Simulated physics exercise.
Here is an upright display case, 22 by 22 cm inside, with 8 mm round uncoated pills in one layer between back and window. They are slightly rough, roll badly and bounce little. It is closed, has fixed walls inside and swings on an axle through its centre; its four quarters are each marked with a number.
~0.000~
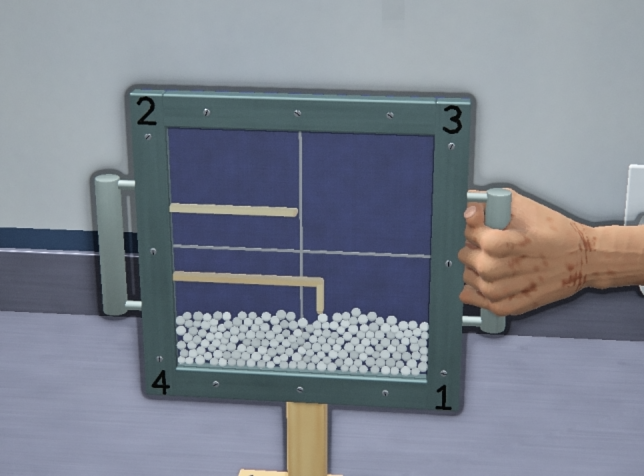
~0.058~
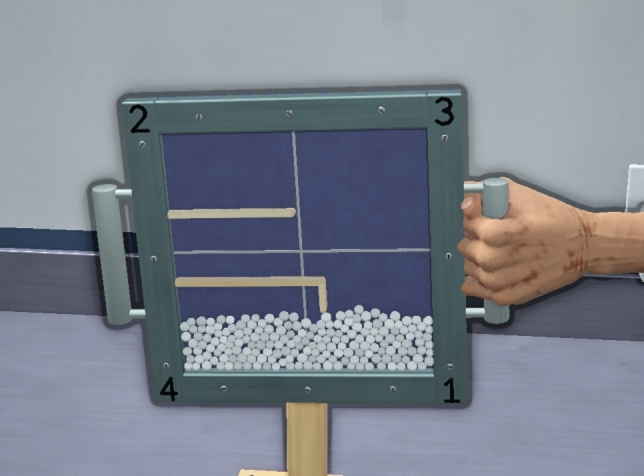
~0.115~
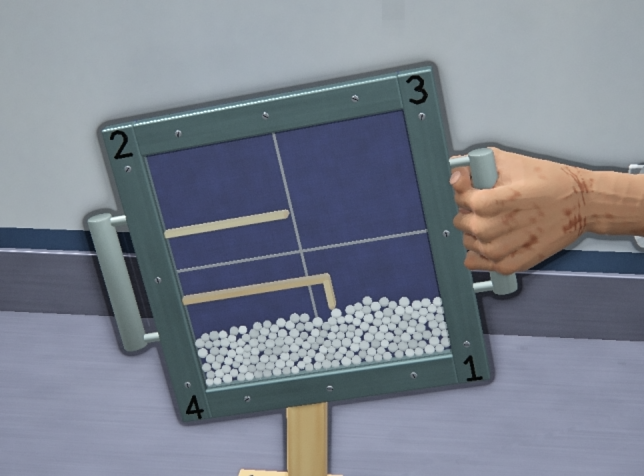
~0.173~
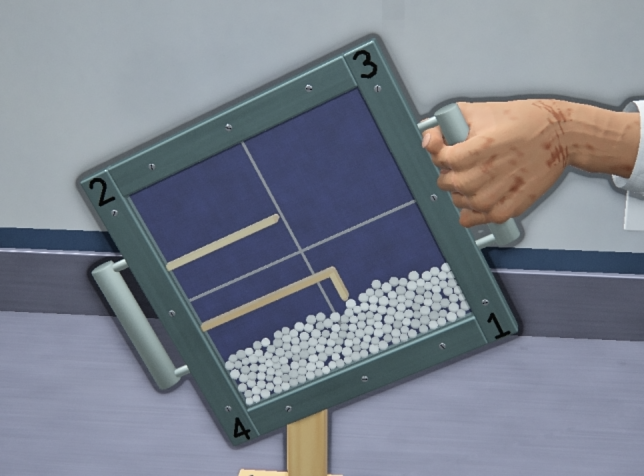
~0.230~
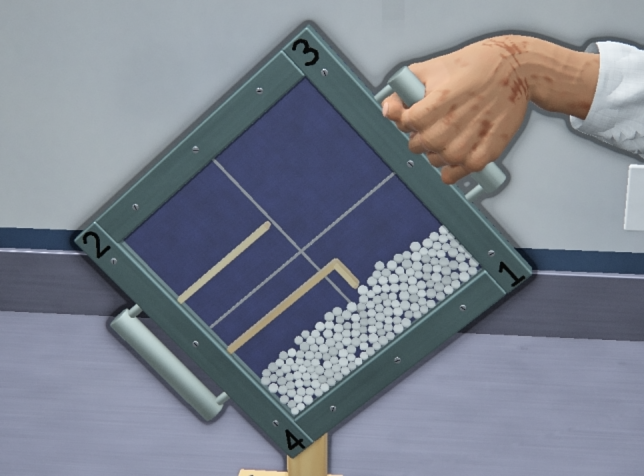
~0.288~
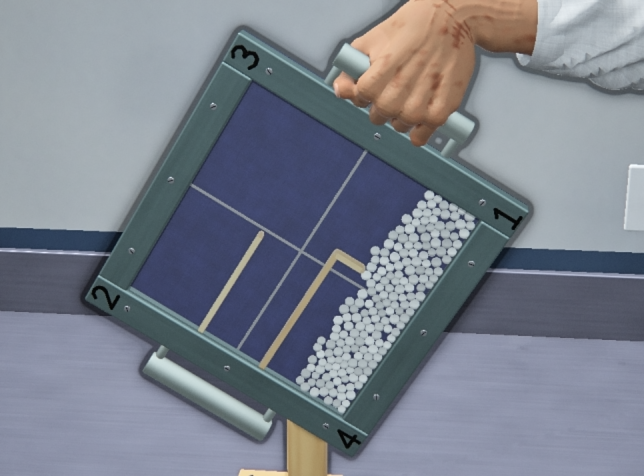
A hand gripping the right handle turned a square, blue-backed case steadily anticlockwise well past a diagonal, and the layer of small white balls inside tilted with it, staying packed along the same side.
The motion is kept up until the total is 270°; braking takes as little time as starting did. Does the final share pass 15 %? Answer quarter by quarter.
No. 1: Yes; no. 2: No; no. 3: Yes; no. 4: No.
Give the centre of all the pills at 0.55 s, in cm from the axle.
Some 7 cm right and 2 cm above.
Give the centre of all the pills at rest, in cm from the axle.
Some 2 cm left and 8 cm below.
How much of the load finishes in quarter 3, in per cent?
About 35 per cent.
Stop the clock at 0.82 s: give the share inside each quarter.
Quarter 1: 15; quarter 2: 0; quarter 3: 15; quarter 4: 70.
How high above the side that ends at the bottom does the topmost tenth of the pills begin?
About 7 cm.
After 0.55 s it has turned 132°, the pills' middle is 7 cm right of and 2 cm above the axle; by quarter, no. 1, 20 %, no. 3, 5 %, no. 4, 75 %.
After 0.82 s it has turned 206°, the pills' middle is in line with and 5 cm above the axle; by quarter, no. 1, 15 %, no. 3, 15 %, no. 4, 70 %.
After 1.12 s it has turned 270°, the pills' middle is 4 cm left of and 5 cm below the axle; by quarter, no. 1, 65 %, no. 3, 20 %, no. 4, 15 %.
In the end, by 2.1 s, no. 1, 65 %, no. 2, 0 %, no. 3, 35 %, no. 4, 0 %.
